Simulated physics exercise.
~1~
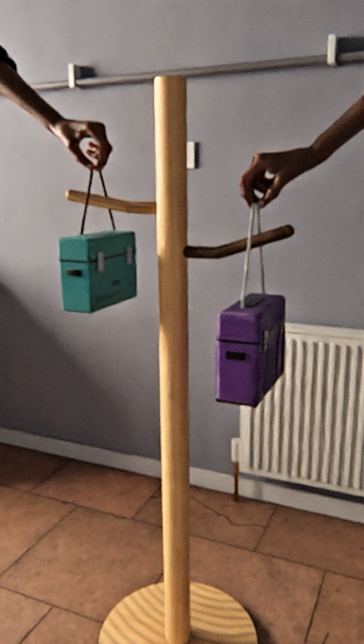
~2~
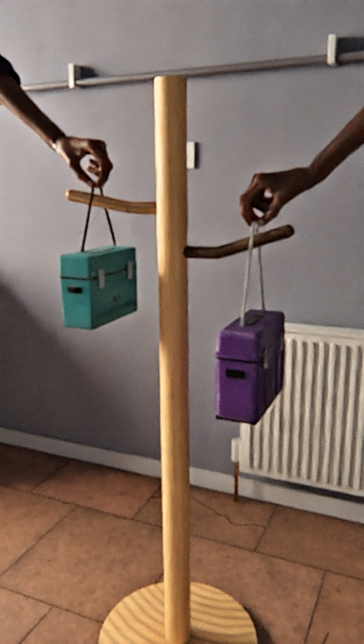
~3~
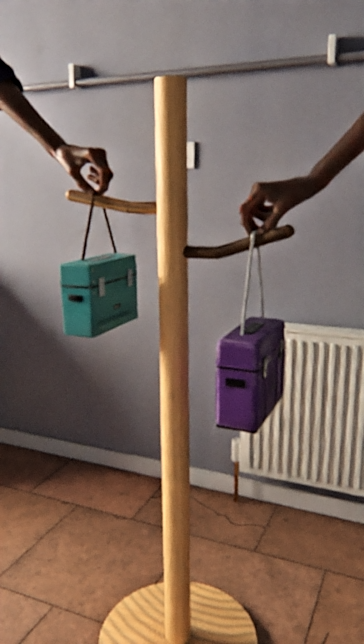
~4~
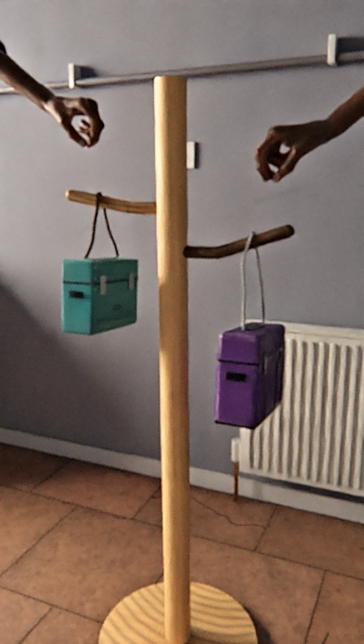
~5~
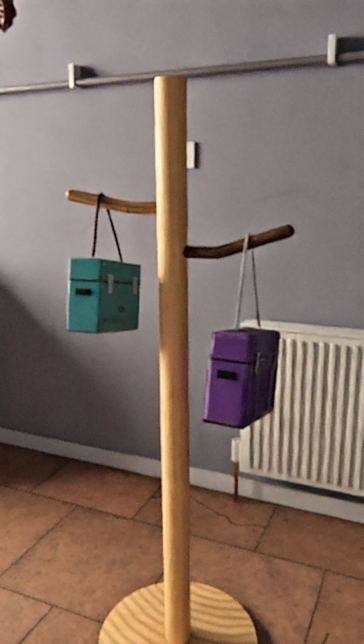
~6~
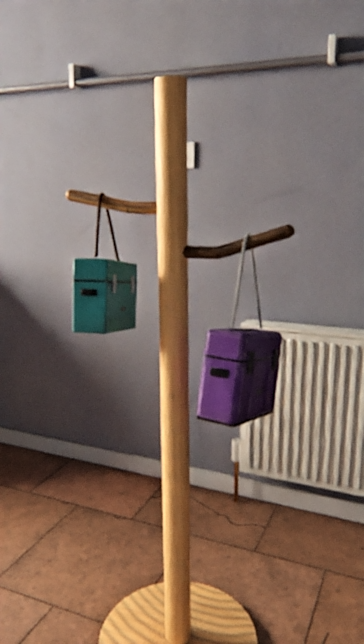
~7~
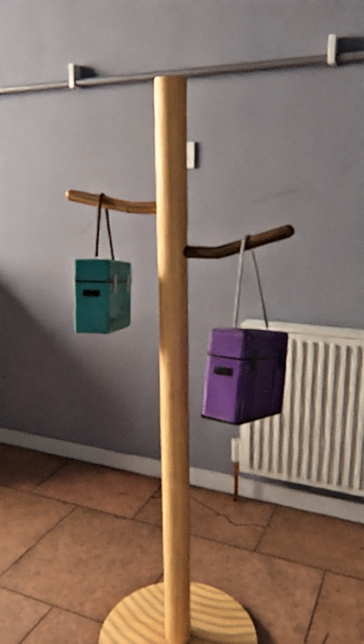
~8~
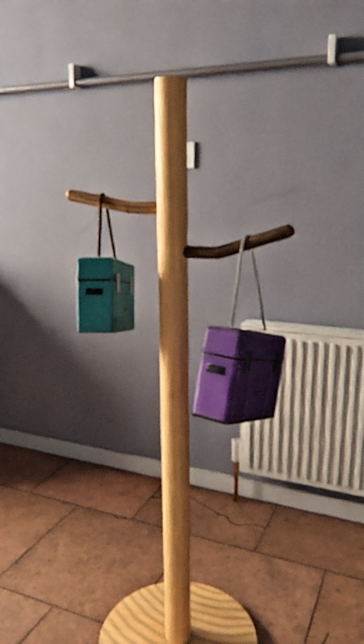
Turquoise and purple cases being lowered by two hands onto a wooden post's pegs, swaying slightly after release and staying hung.
